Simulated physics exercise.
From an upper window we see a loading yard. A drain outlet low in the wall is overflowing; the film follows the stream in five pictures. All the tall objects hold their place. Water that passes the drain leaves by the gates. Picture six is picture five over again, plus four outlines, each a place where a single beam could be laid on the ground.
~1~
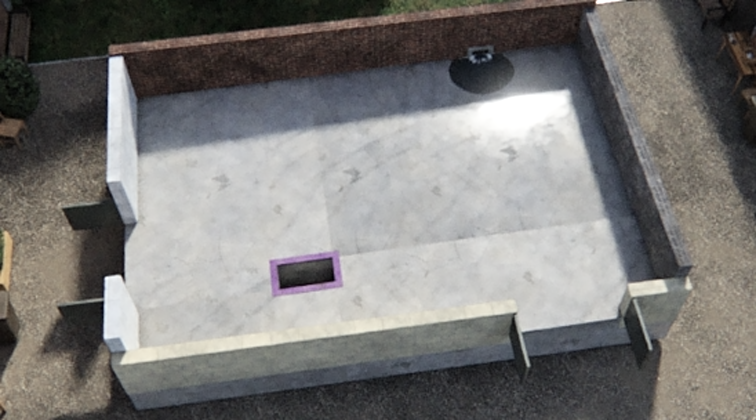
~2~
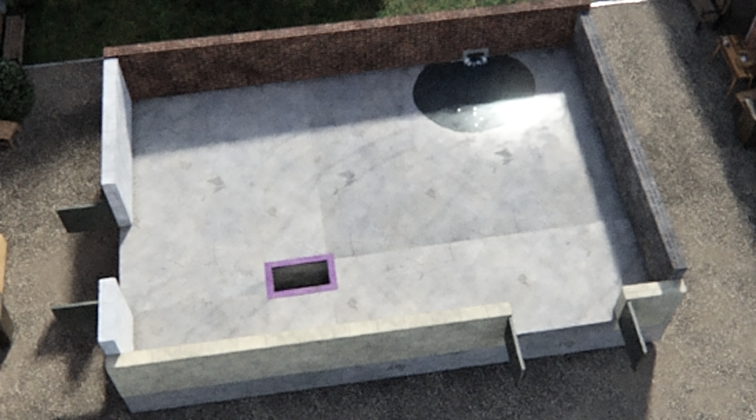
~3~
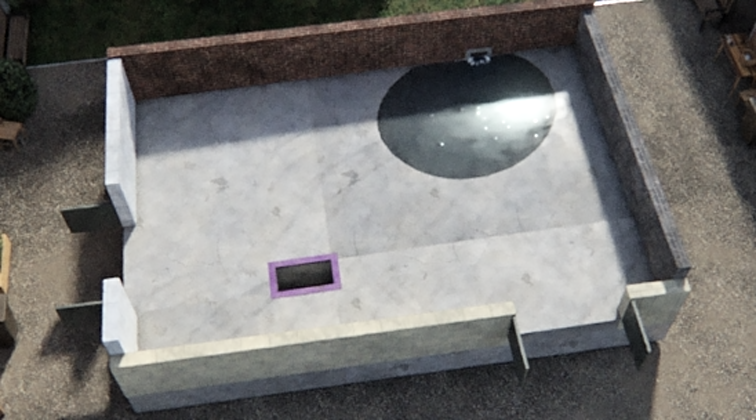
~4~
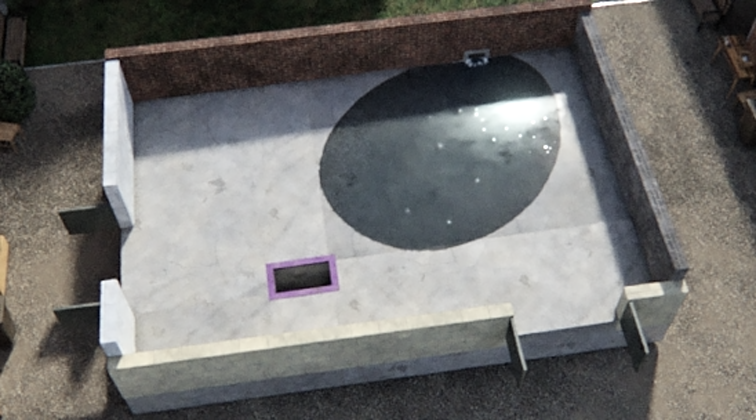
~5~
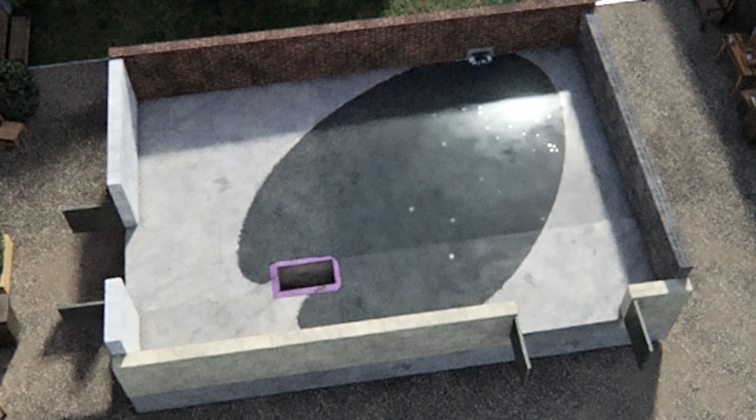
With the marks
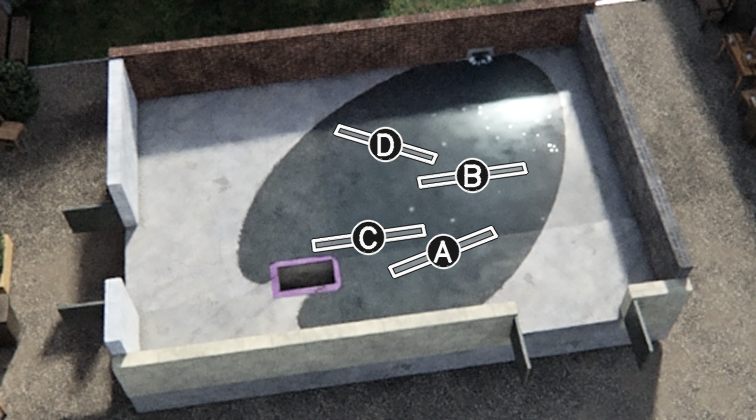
Dark water spreads from the outfall by the brick wall across the yard, reaching the purple-edged drain.
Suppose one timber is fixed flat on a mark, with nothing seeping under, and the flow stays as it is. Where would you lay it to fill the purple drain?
A beats the others.
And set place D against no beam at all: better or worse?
Place D is worse.
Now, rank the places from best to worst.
The order is A, B, D, C.
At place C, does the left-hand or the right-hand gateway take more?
More leaves on the left.
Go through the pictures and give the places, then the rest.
The first picture shows outfall at (480, 51); purple drain at (306, 273); open gate at (138, 267); open gate at (564, 313); 2 % of the ground under water, visible out to (484, 89); purple drain still dry.
In the second picture, 7 % of the ground under water, visible out to (479, 128); purple drain still dry.
In the third picture, 15 % of the ground under water, visible out to (466, 177); purple drain still dry.
In the fourth picture, 28 % of the ground under water, visible out to (379, 237); purple drain still dry.
In the fifth picture, 46 % of the ground under water, visible out to (254, 256); purple drain taking water.
In white, A from (392, 271) to (493, 231); B from (419, 182) to (524, 168); C from (313, 245) to (423, 230); D from (337, 129) to (434, 158).
For place A, about 49 % of the stream goes into the purple drain, about 50 % out by the gates.
For place B, about 29 % of the stream goes into the purple drain, about 69 % out by the gates.
For place C, about 5 % of the stream goes into the purple drain, about 94 % out by the gates.
For place D, about 14 % of the stream goes into the purple drain, about 85 % out by the gates.
